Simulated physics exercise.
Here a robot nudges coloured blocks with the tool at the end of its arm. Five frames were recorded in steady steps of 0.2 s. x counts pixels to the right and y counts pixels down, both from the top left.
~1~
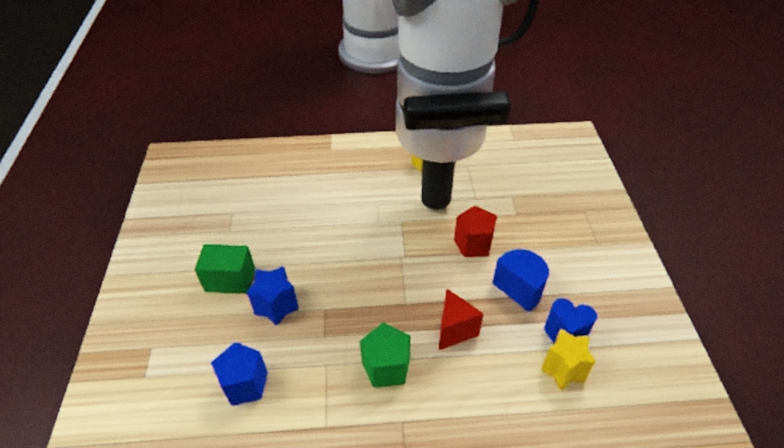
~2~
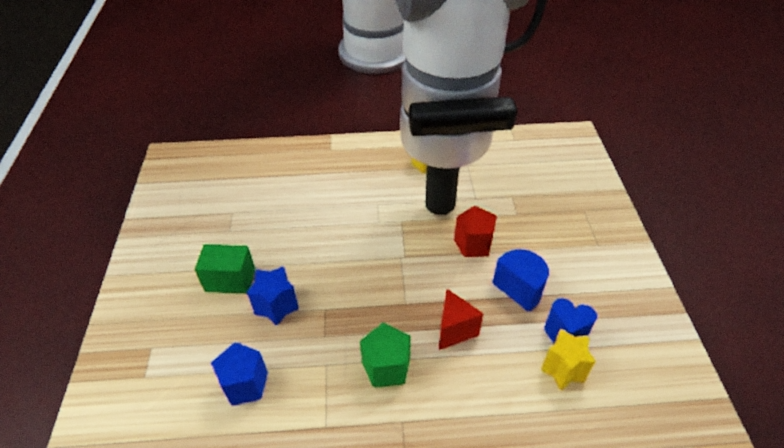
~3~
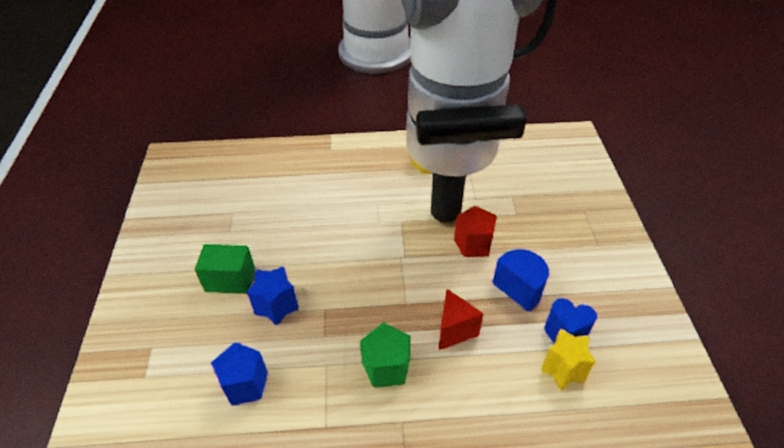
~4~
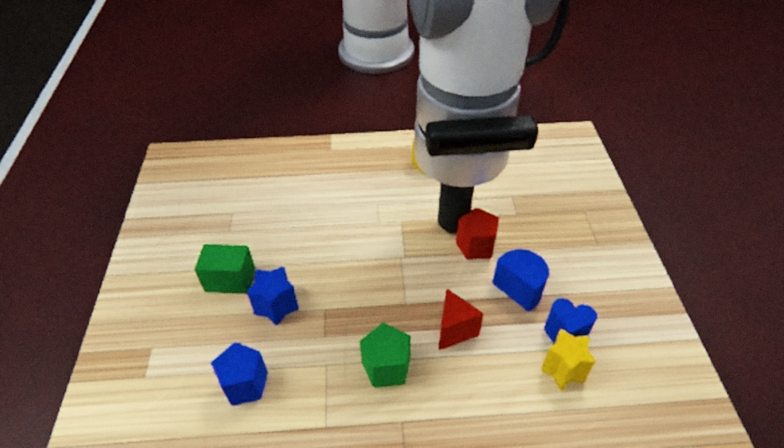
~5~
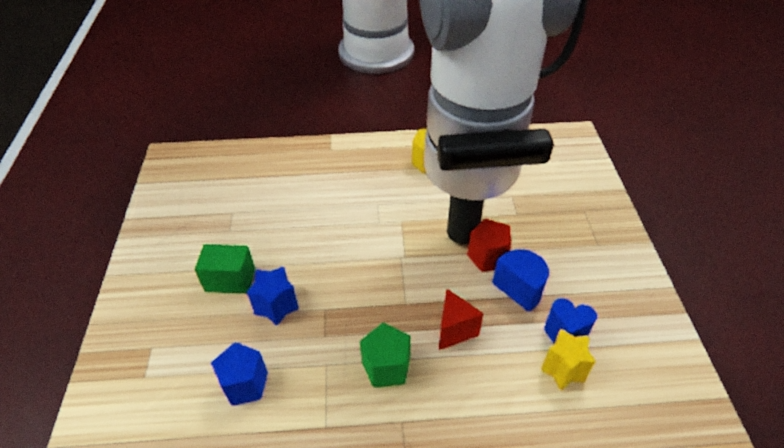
To begin with, a robot arm holds its black tool above and to the left of a red five-sided block on a wooden board scattered with coloured blocks. The tool moves slightly down and right until it meets the red block, then nudges it a short way toward the blue half-round block.
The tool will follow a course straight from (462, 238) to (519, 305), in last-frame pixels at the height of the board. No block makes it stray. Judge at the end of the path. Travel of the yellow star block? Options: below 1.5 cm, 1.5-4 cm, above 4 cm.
The answer is under 1.5 cm.
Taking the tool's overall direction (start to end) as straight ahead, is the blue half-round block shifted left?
Yes, that is what happens.
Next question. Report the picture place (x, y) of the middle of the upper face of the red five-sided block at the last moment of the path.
It will end up at (565, 292).
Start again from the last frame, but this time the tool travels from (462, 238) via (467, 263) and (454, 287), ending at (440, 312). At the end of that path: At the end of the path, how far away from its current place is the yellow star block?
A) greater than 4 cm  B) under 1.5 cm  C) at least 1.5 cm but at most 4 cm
The one that fits is B, under 1.5 cm.
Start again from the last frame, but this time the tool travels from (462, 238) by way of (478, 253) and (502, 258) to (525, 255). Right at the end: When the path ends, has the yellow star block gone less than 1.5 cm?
Yes, that is how it ends up.
On the path given first. One third of the way, tool (481, 253); red five-sided block (518, 251), turned 15° anticlockwise; blue half-round block (545, 282), turned 15° clockwise; blue heart (578, 317).
Two thirds of the way, tool (501, 276); red five-sided block (542, 270), turned 15° anticlockwise; blue half-round block (572, 303), turned 15° clockwise; yellow star block (580, 357), turned 35° clockwise; blue heart (609, 339).
At the end, tool (520, 299); red five-sided block (565, 292), turned 20° anticlockwise; blue half-round block (600, 326); yellow star block (580, 357), turned 35° clockwise; blue heart (643, 361), turned 15° anticlockwise.
